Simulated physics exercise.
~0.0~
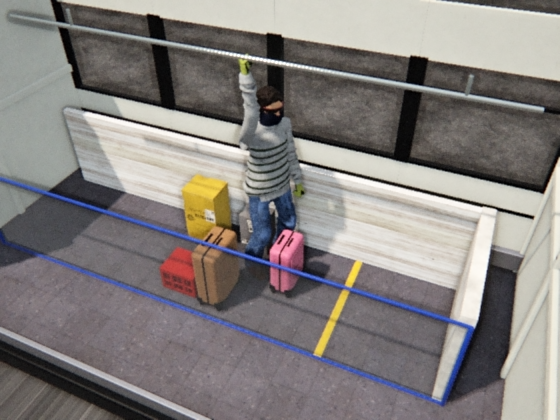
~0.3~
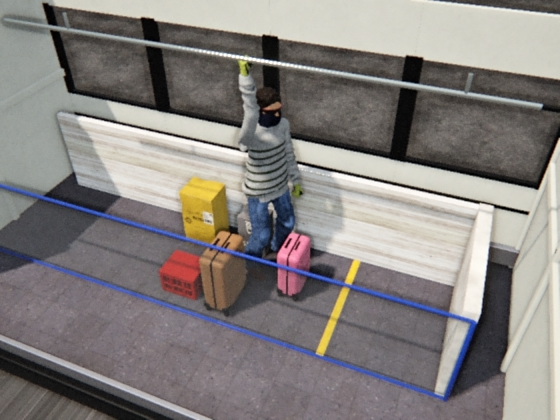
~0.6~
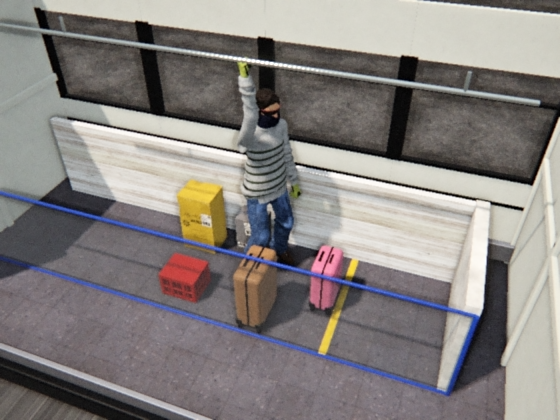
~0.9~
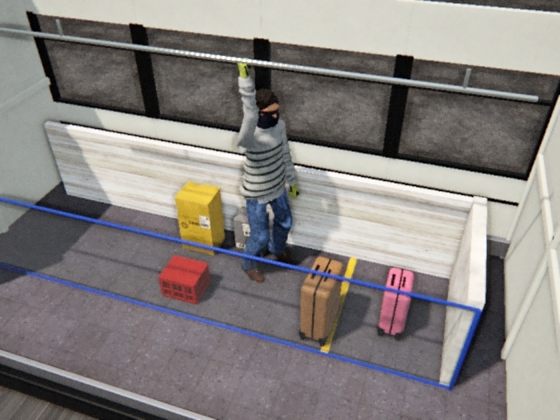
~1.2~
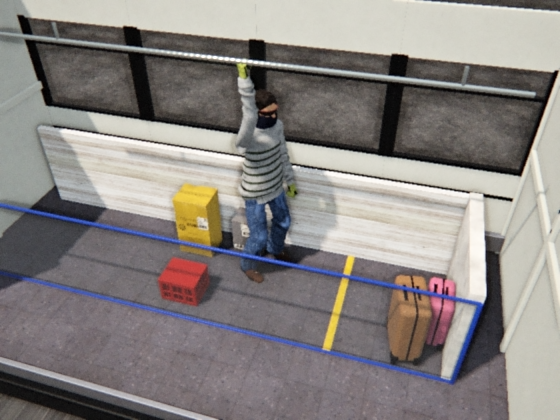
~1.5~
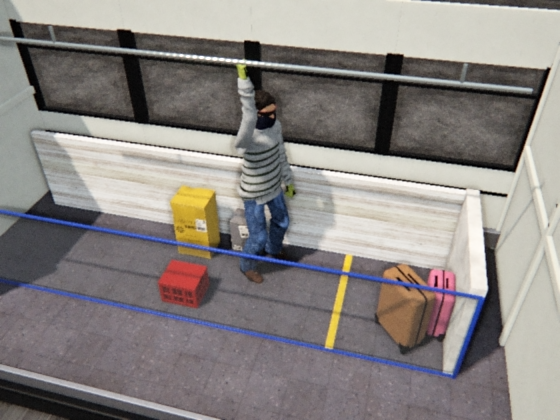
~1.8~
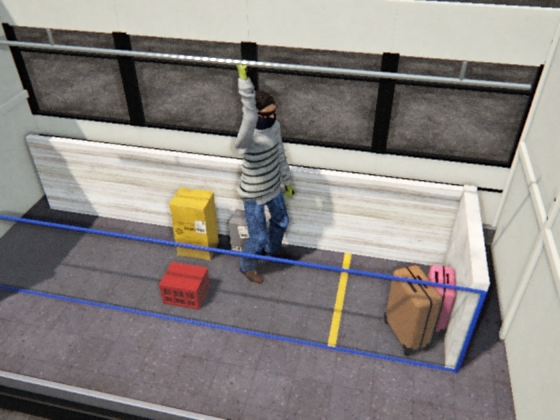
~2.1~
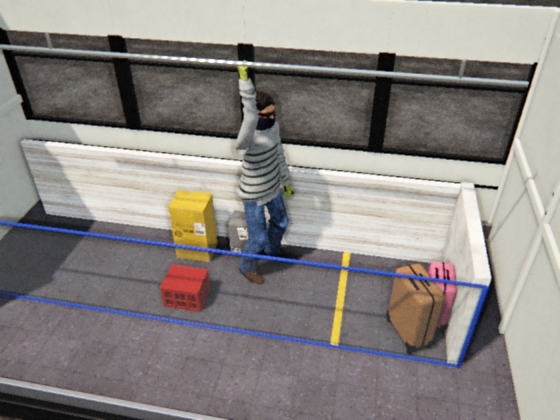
Brown and pink wheeled cases rolling right past a standing masked traveller, crossing the yellow line and stopping by the end panel.
